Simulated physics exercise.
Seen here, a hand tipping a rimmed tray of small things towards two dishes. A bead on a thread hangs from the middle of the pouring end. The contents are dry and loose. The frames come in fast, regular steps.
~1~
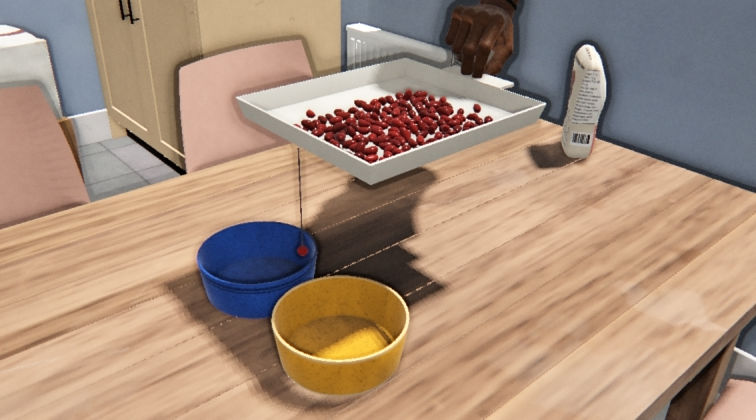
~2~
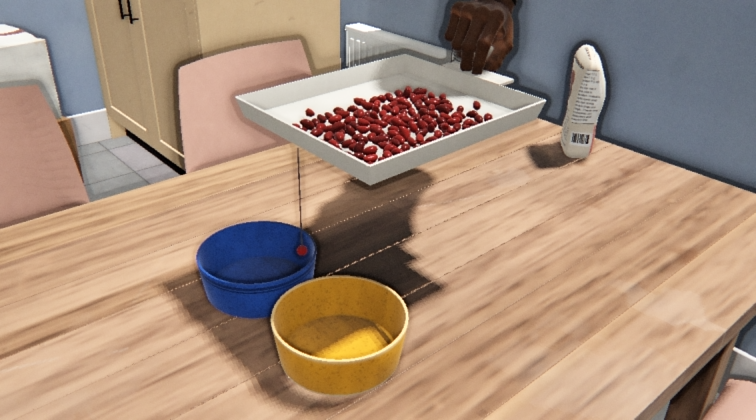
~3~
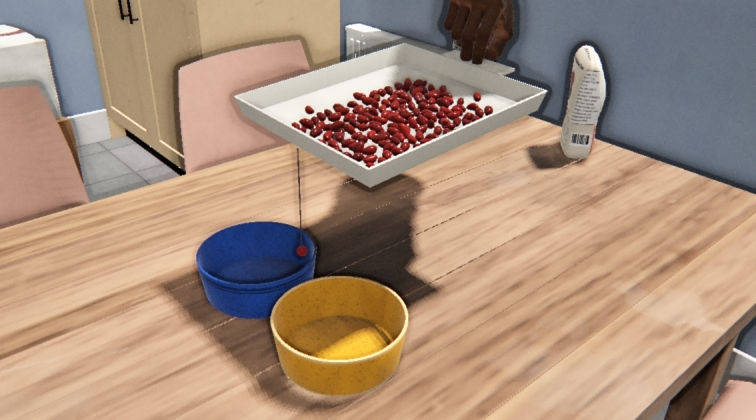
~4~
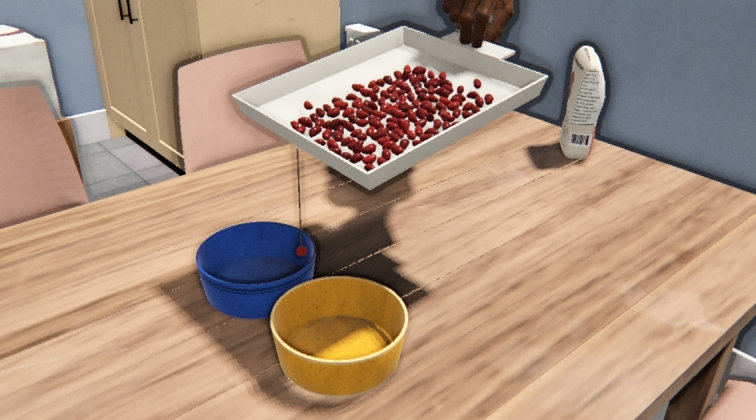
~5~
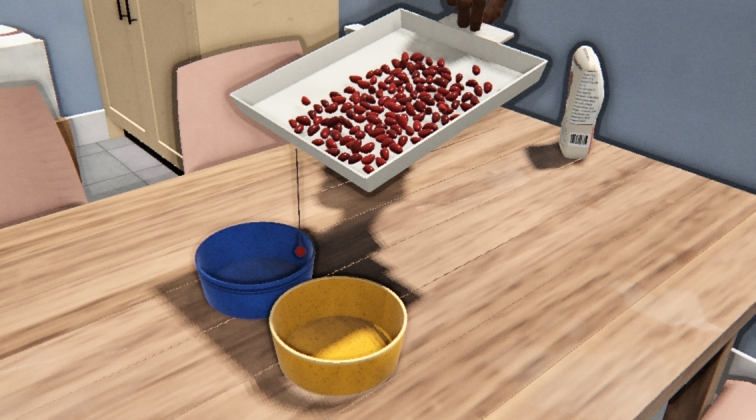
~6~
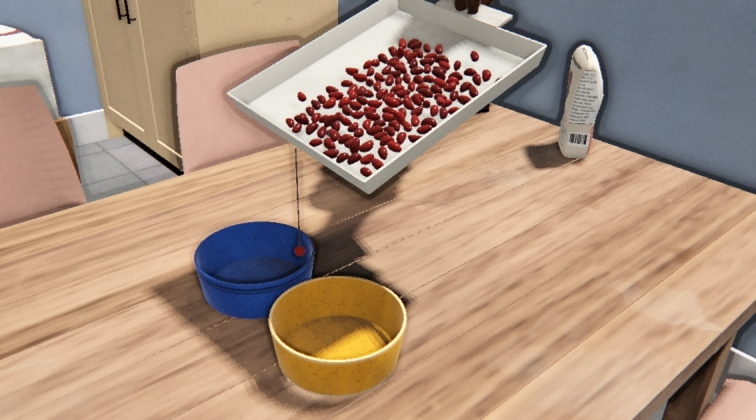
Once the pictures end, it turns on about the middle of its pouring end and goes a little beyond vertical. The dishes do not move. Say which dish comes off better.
It favours the right-hand dish.
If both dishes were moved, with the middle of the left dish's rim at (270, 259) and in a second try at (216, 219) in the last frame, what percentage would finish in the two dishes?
About 80 and 30 per cent.
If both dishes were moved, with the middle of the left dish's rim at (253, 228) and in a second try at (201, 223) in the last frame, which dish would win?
At the first place the right dish, at the second the dish on the right.
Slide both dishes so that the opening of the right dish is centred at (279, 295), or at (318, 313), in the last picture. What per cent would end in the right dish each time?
In turn 50 and 70 in a hundred.
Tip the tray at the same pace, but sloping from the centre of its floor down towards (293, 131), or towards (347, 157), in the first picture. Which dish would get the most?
One: The dish on the left. Two: The right dish.
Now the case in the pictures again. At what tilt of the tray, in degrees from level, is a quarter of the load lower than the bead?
At some 100 degrees.
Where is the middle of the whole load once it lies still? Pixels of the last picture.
Near (320, 353).
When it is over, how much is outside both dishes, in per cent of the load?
Near 20 %.
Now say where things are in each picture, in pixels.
In the first frame, corners of the pouring end near (244, 97) and (371, 161), level; middle of the load near (402, 127), kidney beans; left dish near (207, 288); right dish near (286, 361); bead on its thread near (303, 251).
In the second frame, corners of the pouring end near (243, 97) and (370, 162), level; middle of the load near (401, 126).
In the third frame, corners of the pouring end near (242, 96) and (369, 165), tipped barely, lowest at the right corner; middle of the load near (393, 117).
In the fourth frame, corners of the pouring end near (240, 95) and (368, 168), tipped a little, lowest at the right corner; middle of the load near (392, 111).
In the fifth frame, corners of the pouring end near (237, 94) and (366, 172), tipped a little, lowest at the right corner; middle of the load near (390, 104).
In the sixth frame, corners of the pouring end near (234, 92) and (365, 175), tipped clearly, lowest at the right corner; middle of the load near (388, 98); left dish near (204, 288); right dish near (283, 361).
Shortly afterwards, tray tipped steeply; the whole lot on the tray.
Next, tray tipped right over; near a third on the tray; near a quarter in the right dish; only a few outside both; near a third in the air.
Some moments later, tray tipped past a quarter turn; near two thirds in the right dish; a little in the left dish; near a quarter outside both.
In the end, tray tipped past a quarter turn; near two thirds in the right dish; a little in the left dish; near a quarter outside both.
